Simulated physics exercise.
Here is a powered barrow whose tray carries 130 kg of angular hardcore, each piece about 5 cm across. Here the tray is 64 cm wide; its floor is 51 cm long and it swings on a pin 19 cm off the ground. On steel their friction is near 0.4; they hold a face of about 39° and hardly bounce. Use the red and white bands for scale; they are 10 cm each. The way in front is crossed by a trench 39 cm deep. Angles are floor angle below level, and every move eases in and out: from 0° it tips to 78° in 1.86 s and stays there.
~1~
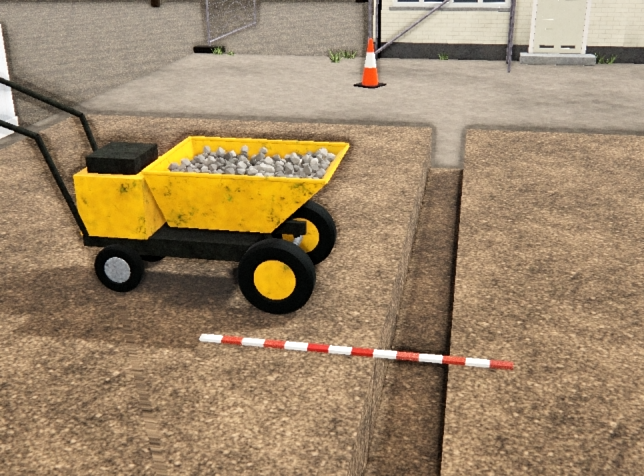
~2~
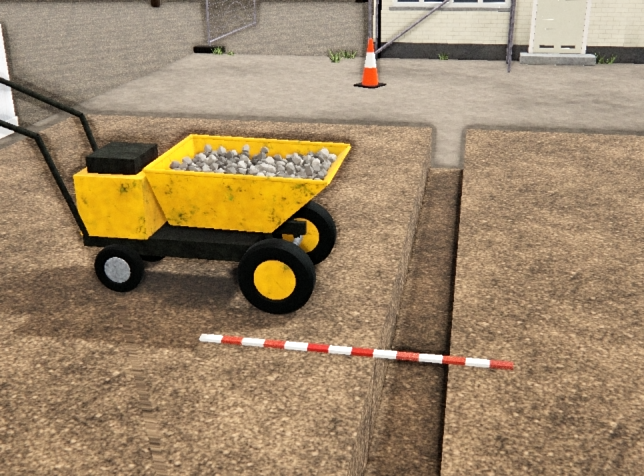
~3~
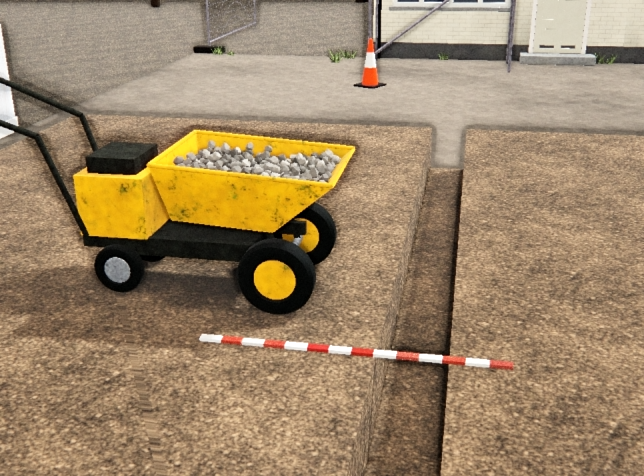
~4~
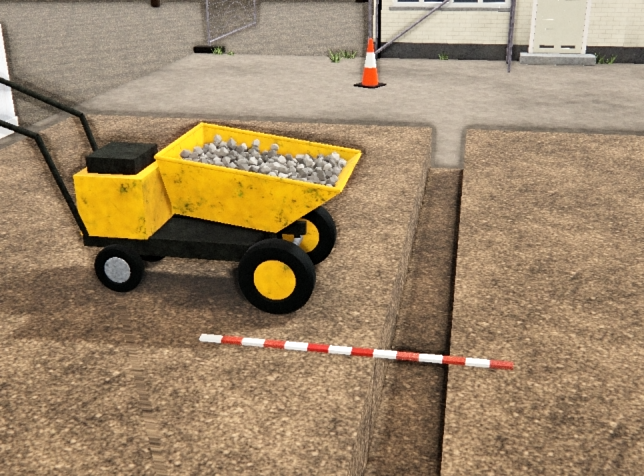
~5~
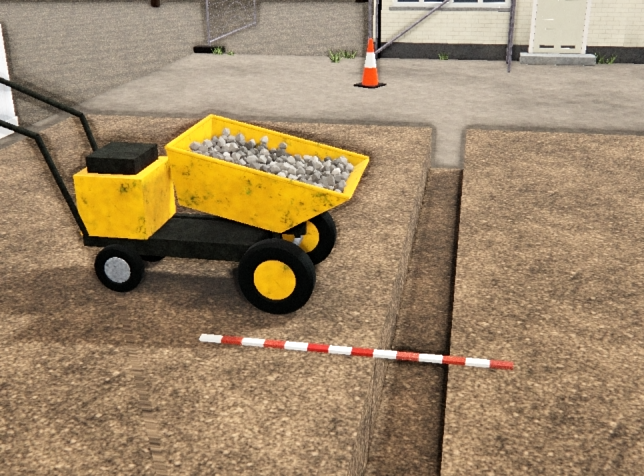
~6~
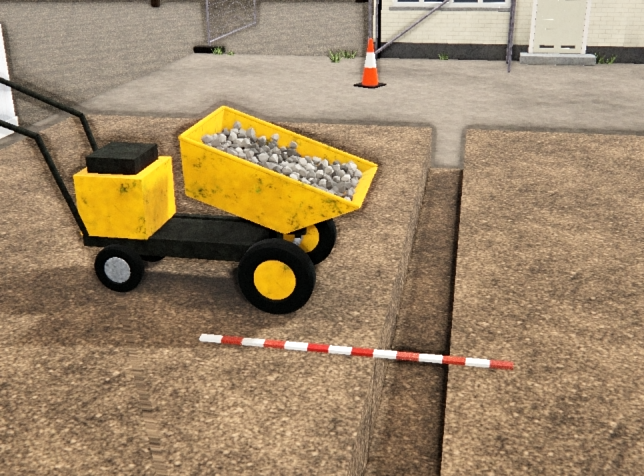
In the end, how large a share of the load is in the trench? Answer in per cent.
A share of roughly 100 %.
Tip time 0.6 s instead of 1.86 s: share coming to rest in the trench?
Roughly 85% would finish there.
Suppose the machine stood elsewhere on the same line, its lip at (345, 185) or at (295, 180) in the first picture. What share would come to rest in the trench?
That gives roughly 90 per cent and roughly 65 per cent.
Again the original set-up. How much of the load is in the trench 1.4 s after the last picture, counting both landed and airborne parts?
Roughly 75 percent of the load.
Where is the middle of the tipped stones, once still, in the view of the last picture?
Somewhere near pixel (422, 344).
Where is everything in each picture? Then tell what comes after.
The first picture shows lip at (326, 182), floor tilted 0°, highest stones at (296, 159).
In the second picture, the tray is at 1°, its lip at (328, 183); the top of the load is at (287, 158).
The third picture shows lip at (333, 186), floor tilted 4°, highest stones at (254, 157).
The fourth picture shows lip at (340, 191), floor tilted 8°, highest stones at (230, 149).
The fifth picture shows lip at (349, 198), floor tilted 13°, highest stones at (230, 142).
In the sixth picture, the tray is at 19°, its lip at (359, 207); the top of the load is at (227, 137).
Then, 0.8 s after the last picture the floor is at 66°, 99 % in the tray, 1 % in the trench; the foremost stones are at (411, 272).
Then, 1.4 s after the last picture the floor is at 78°, 27 % in the tray, 73 % in the trench; the foremost stones are at (449, 327).
Then, 1.7 s after the last picture the floor is at 78°, 3 % in the tray, 97 % in the trench; the foremost stones are at (449, 339).
Then, 3.7 s after the last picture the floor is at 78°, 0 % in the tray, 100 % in the trench; the foremost stones are at (450, 350).
